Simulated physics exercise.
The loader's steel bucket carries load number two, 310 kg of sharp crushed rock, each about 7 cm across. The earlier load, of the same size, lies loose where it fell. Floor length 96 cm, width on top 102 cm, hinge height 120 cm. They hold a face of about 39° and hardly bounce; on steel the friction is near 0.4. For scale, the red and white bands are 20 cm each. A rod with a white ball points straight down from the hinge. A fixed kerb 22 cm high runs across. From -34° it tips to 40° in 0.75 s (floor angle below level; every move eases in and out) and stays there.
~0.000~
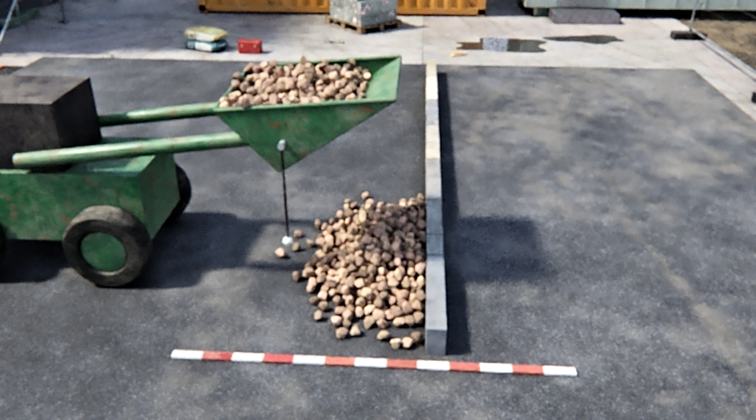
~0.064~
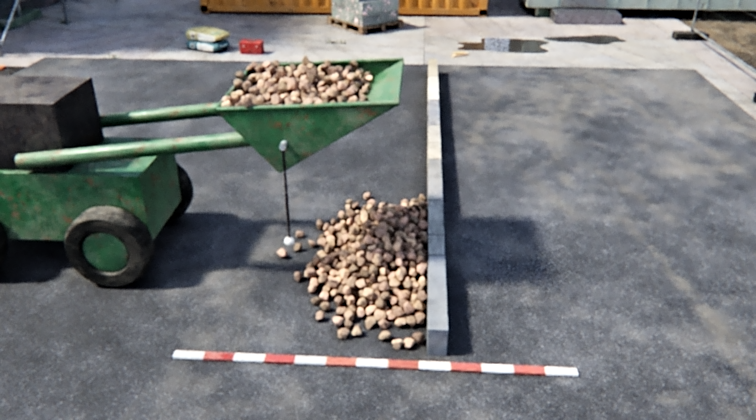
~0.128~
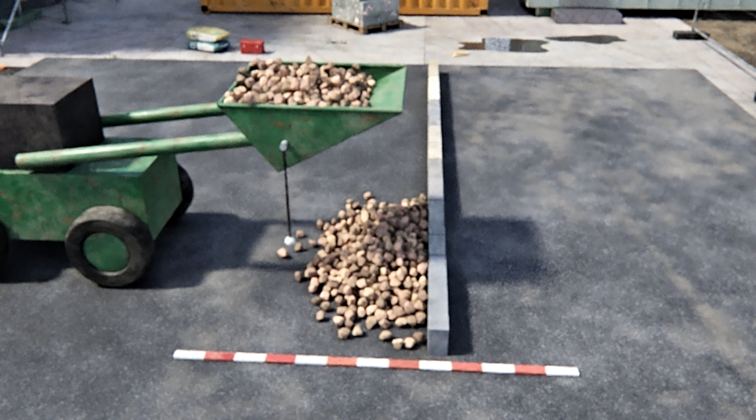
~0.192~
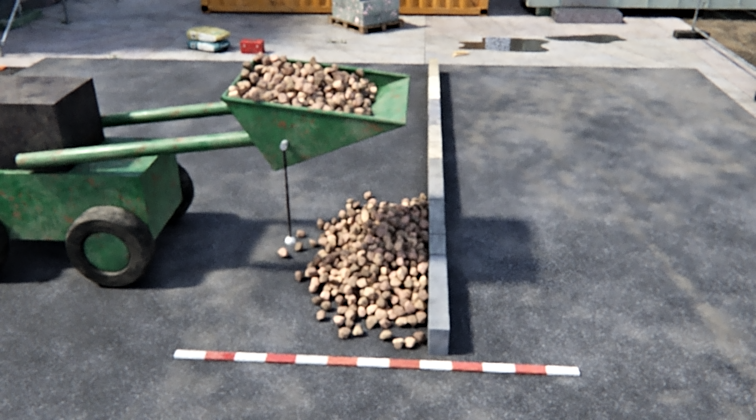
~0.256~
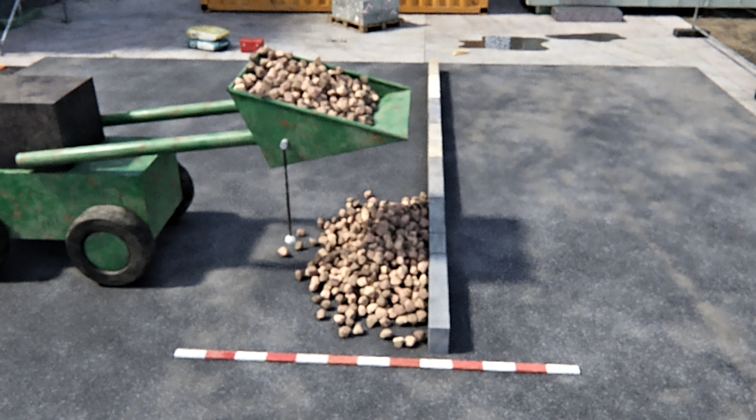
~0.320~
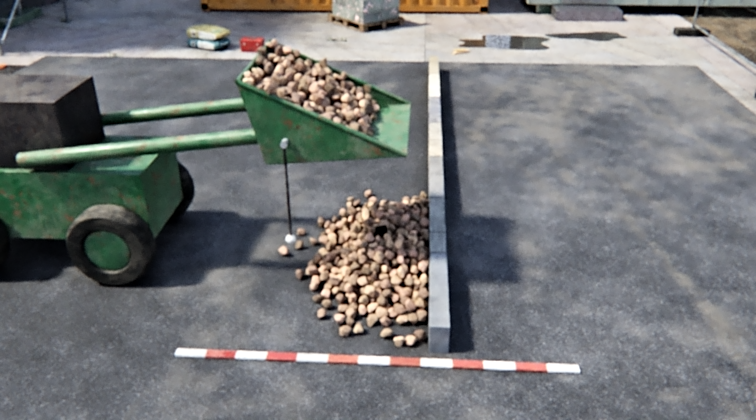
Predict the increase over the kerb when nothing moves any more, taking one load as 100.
Roughly 21 per cent of a load more.
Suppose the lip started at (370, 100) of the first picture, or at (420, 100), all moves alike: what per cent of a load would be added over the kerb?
First some 5, then 45 per cent.
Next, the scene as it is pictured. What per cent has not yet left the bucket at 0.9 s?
About 90 per cent.
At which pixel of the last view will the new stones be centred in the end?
Around (410, 231).
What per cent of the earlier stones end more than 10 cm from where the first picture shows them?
Roughly 0 per cent of them.
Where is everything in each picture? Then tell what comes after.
In the first picture, the bucket is at -34°, its lip at (396, 100); the top of the load is at (323, 69). The earlier load is highest near (391, 231), 27 cm above ground level, 100 % on this side of the kerb.
In the second picture, the bucket is at -32°, its lip at (399, 103); the top of the load is at (314, 70); the stones move at 0.2 m/s on average.
The third picture shows lip at (402, 111), floor tilted -28°, highest stones at (275, 66); the stones move at 0.3 m/s on average.
In the fourth picture, the bucket is at -22°, its lip at (406, 124); the top of the load is at (268, 62); the stones move at 0.5 m/s on average.
In the fifth picture, the bucket is at -14°, its lip at (407, 139); the top of the load is at (271, 57); the stones move at 0.5 m/s on average.
In the sixth picture, the bucket is at -5°, its lip at (407, 156); the top of the load is at (272, 53); the stones move at 0.6 m/s on average.
After 0.6 s the floor is at 28°; in per cent of one load, 100 in the bucket, 100 on this side of the kerb; the foremost stones are at (425, 247).
After 0.9 s the floor is at 40°; in per cent of one load, 90 in the bucket, 110 on this side of the kerb; the foremost stones are at (425, 247).
After 1.2 s the floor is at 40°; in per cent of one load, 35 in the bucket, 163 on this side of the kerb, 2 over the kerb; the foremost stones are at (465, 243).
After 3.8 s the floor is at 40°; in per cent of one load, 0 in the bucket, 179 on this side of the kerb, 21 over the kerb; the foremost stones are at (554, 255). Net gain over the kerb, 21.
